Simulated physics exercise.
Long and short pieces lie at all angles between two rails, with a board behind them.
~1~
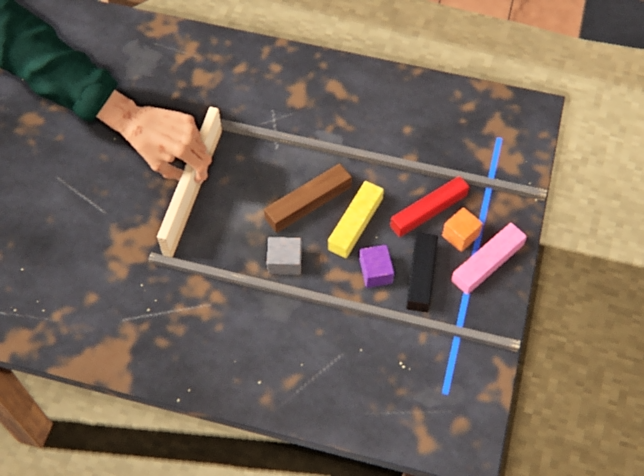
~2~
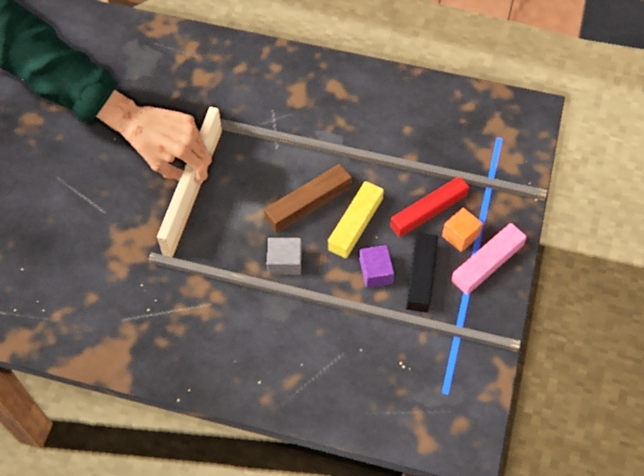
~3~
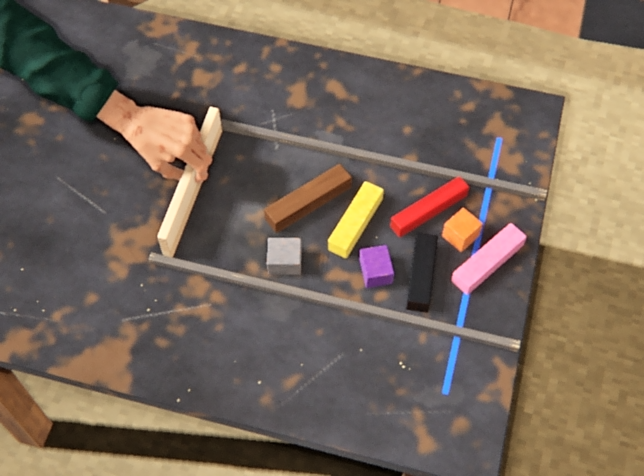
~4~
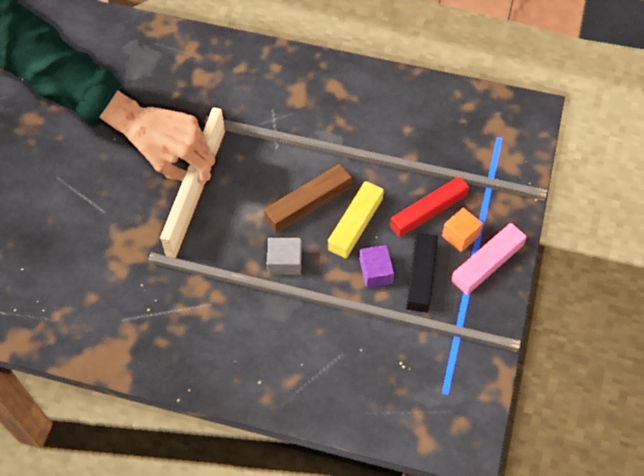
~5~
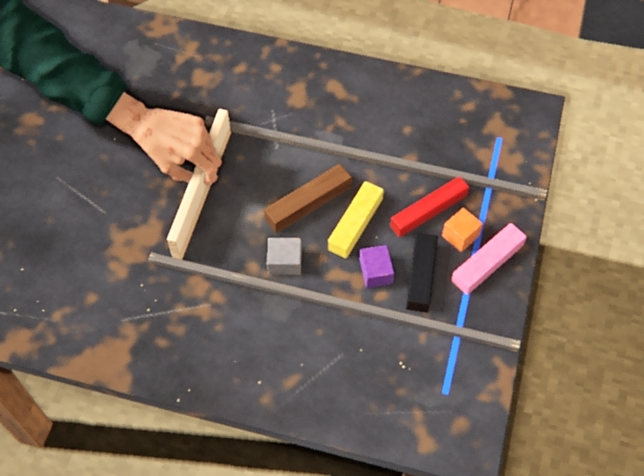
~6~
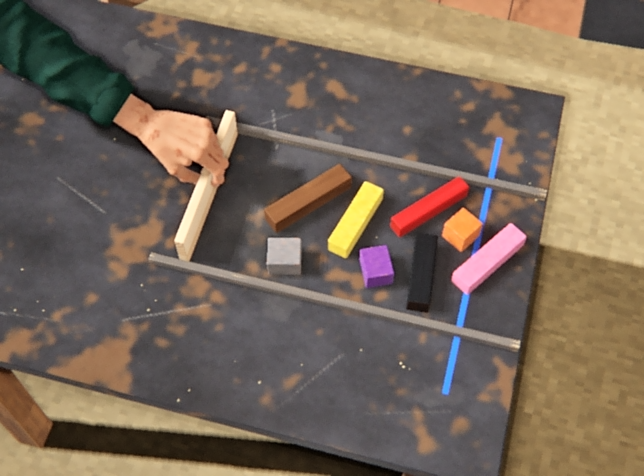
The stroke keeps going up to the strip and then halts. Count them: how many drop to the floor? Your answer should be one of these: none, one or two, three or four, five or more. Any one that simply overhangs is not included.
The count is three or four.
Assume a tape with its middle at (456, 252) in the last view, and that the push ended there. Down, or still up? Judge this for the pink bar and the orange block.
Result - pink bar is gone, orange block is still there.
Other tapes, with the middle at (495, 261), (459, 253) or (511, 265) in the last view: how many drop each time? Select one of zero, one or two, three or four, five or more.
Try 1 - five or over; try 2 - one to two; try 3 - more than four.
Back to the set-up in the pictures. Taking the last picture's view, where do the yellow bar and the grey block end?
You'll find the yellow bar at roughly (508, 253) and the grey block at roughly (481, 306).
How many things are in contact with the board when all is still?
The count in contact is 2.
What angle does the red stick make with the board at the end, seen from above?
The angle is about 0 degrees.
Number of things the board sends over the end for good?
Precisely 3.
A little later, none off yet; pink bar at rest near (489, 259); orange block at rest near (463, 230); black stick at rest near (422, 272).
When it is over, the number that fall off is three or four; down, black stick, orange block and pink bar.
